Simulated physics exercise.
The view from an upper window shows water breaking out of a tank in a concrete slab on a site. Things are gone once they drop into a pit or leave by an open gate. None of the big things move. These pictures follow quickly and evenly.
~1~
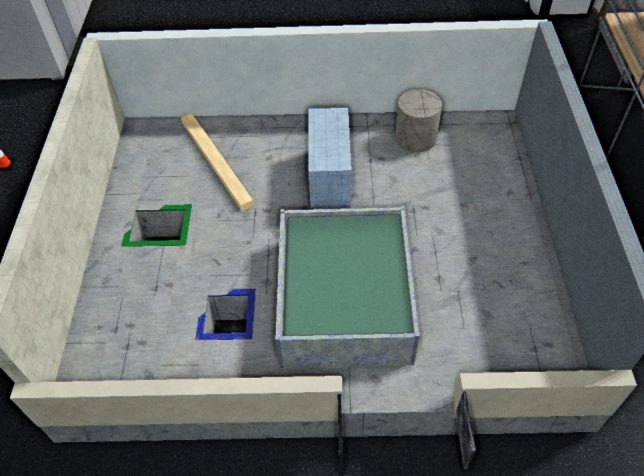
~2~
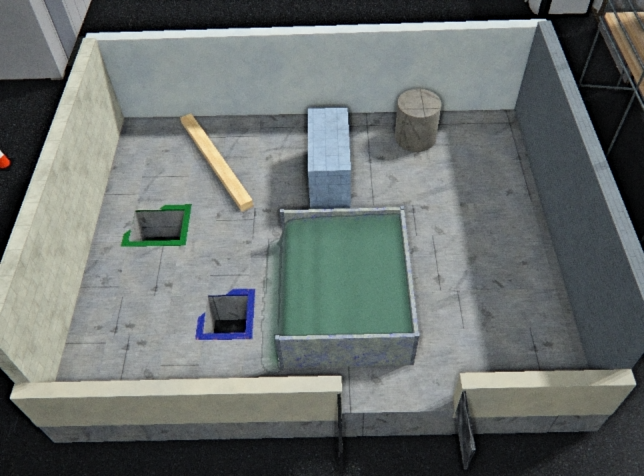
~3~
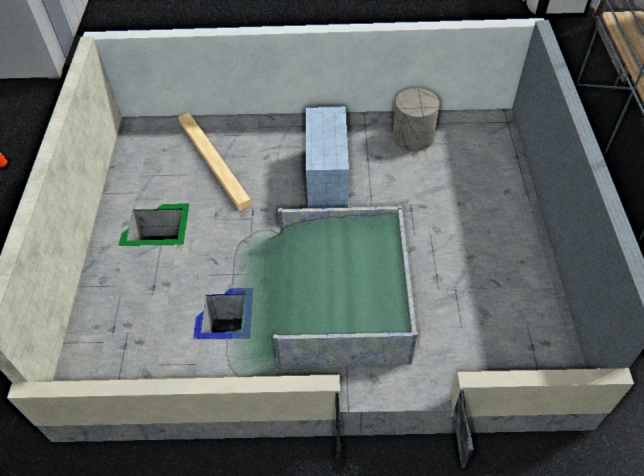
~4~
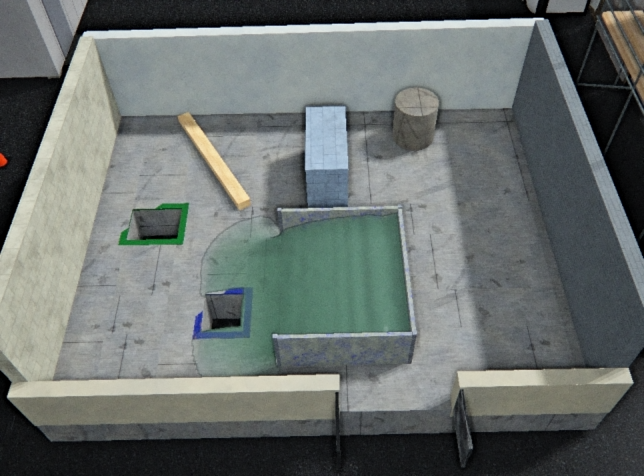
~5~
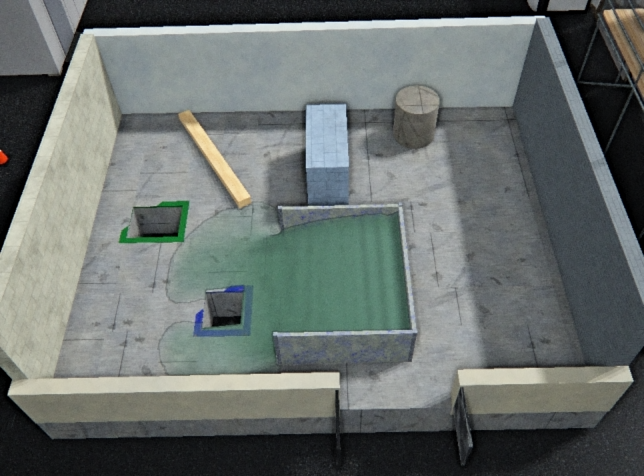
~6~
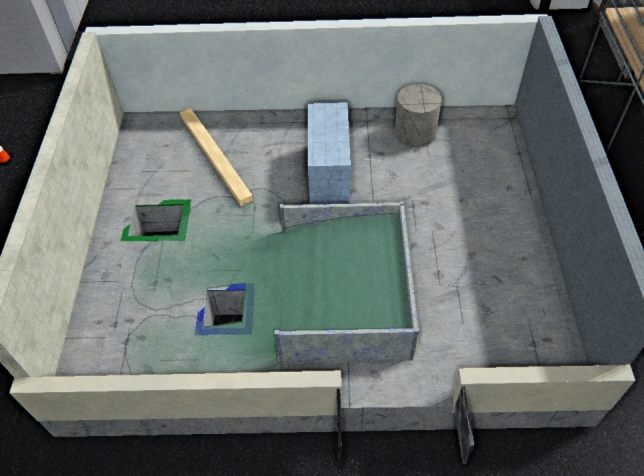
Green water sits still in a square tank on a walled concrete slab, then breaks out through the tank's left side. It spreads left across the floor, reaching and surrounding the blue-marked pit, then fans farther out toward the green-marked pit while the wooden plank and blocks stay put.
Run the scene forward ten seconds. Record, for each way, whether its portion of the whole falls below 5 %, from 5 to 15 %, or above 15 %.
Recorded: The gate: Below 5 %; the blue pit: Above 15 %; the green pit: Above 15 %.
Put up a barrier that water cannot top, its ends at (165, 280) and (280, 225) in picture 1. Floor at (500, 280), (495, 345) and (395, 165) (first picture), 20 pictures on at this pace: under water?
First spared, second spared, third spared.
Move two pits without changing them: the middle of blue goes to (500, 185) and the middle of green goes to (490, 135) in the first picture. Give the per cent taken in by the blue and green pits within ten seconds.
Blue 0%, green 2%.
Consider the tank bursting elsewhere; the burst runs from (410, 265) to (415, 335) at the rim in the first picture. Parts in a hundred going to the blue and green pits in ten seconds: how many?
Blue takes 0 in a hundred, green takes 0 in a hundred.
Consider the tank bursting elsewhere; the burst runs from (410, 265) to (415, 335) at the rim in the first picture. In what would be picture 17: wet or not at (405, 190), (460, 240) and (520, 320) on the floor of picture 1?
Listed in order, they come out without a puddle, without a puddle and sitting in a pool.
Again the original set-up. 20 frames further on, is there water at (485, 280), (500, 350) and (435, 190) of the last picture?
First spared, then spared, then spared.
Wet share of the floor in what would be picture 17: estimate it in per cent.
Around 35 in a hundred.
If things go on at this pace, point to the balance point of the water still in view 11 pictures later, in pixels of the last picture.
Around pixel (235, 297) of the last picture.
A moment on, water covers 30 % of the floor; the gate 0 %, the blue pit 15 %, the green pit 2 %.
Next, water covers 35 % of the floor; the gate 0 %, the blue pit 23 %, the green pit 5 %.
Then, water covers 40 % of the floor; the gate 0 %, the blue pit 30 %, the green pit 9 %.
Later, water covers 45 % of the floor; the gate 0 %, the blue pit 40 %, the green pit 17 %.
In the end, water covers 55 % of the floor; the gate 1 %, the blue pit 46 %, the green pit 23 %.
